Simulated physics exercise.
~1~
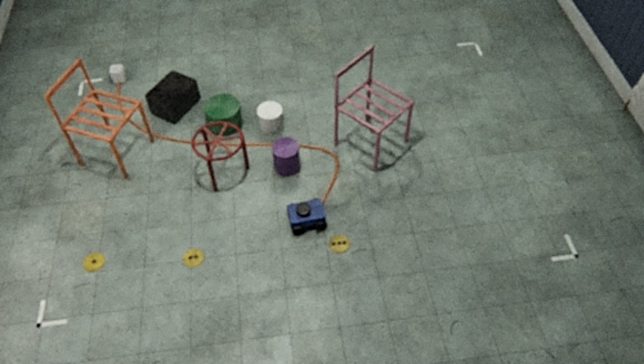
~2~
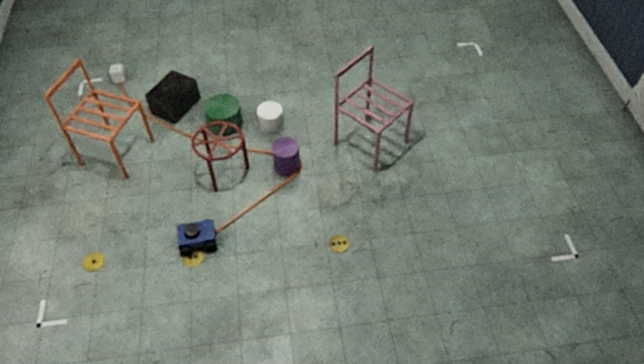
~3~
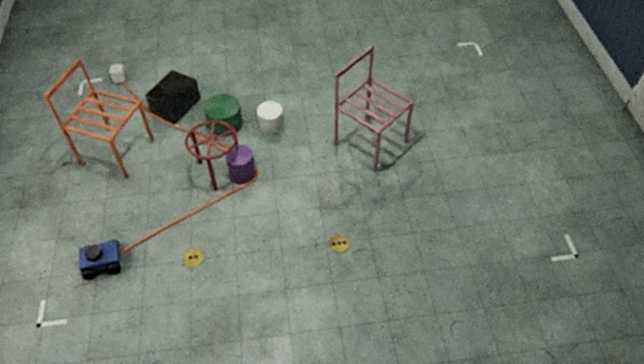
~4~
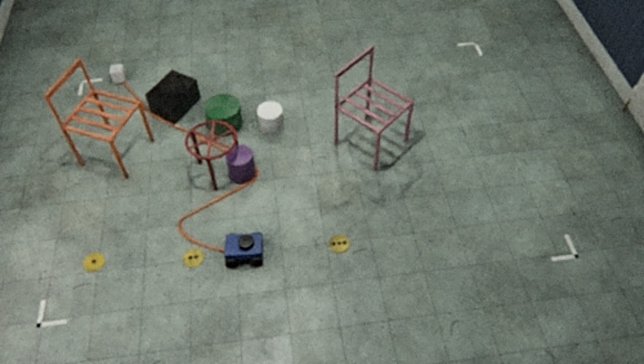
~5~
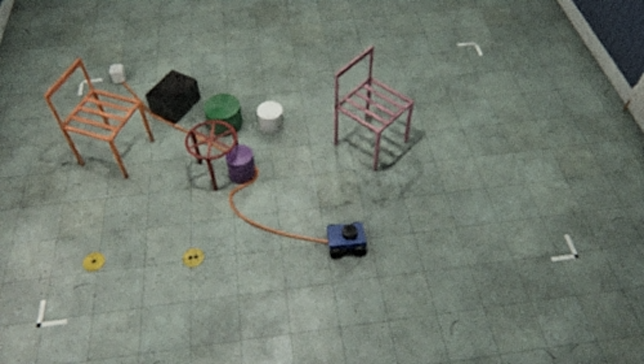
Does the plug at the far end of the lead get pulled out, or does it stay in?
The plug stays in. The lead drags the purple tub and shifts the red stool a little, but its far end holds and it lies slack behind the cart at the end.
